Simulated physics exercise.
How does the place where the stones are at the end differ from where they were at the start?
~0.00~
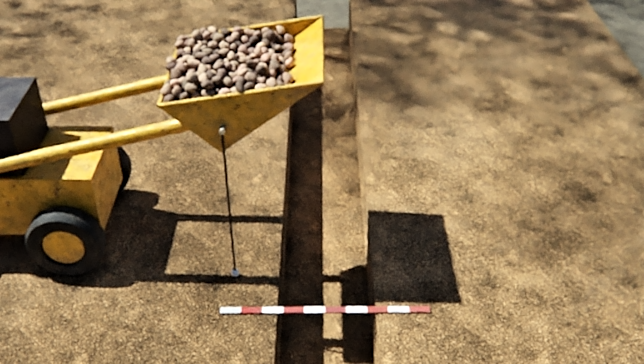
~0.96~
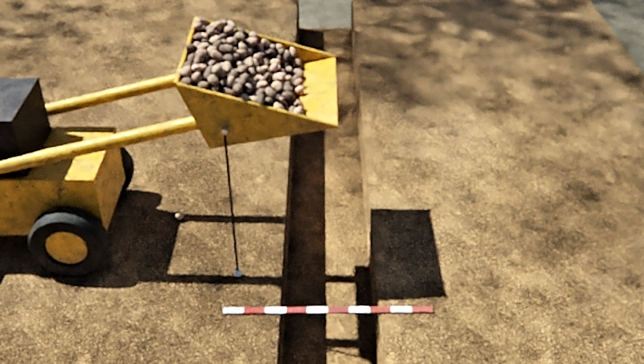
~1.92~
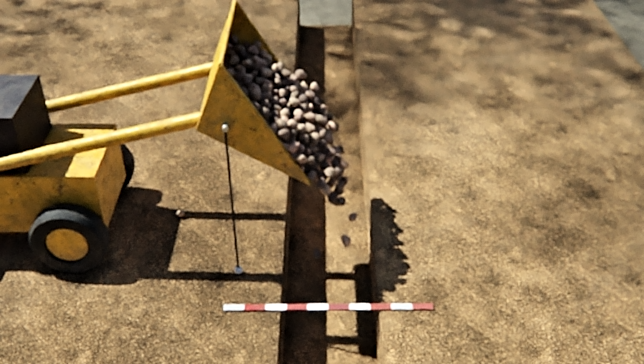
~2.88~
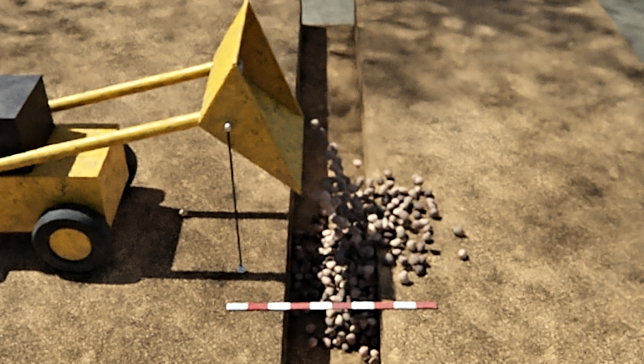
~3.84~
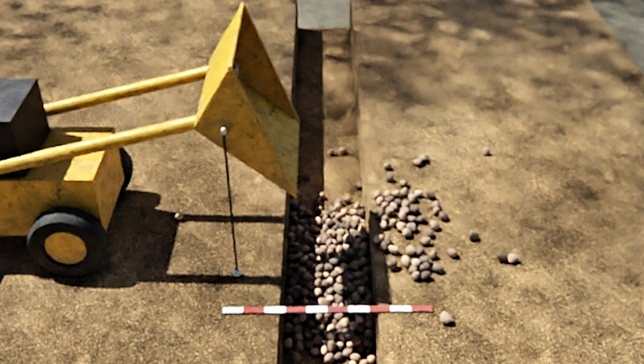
At the start the stones were heaped in the raised yellow bucket. By the end they lay lower and farther right, mostly in the trench, with some scattered on the ground beyond it.
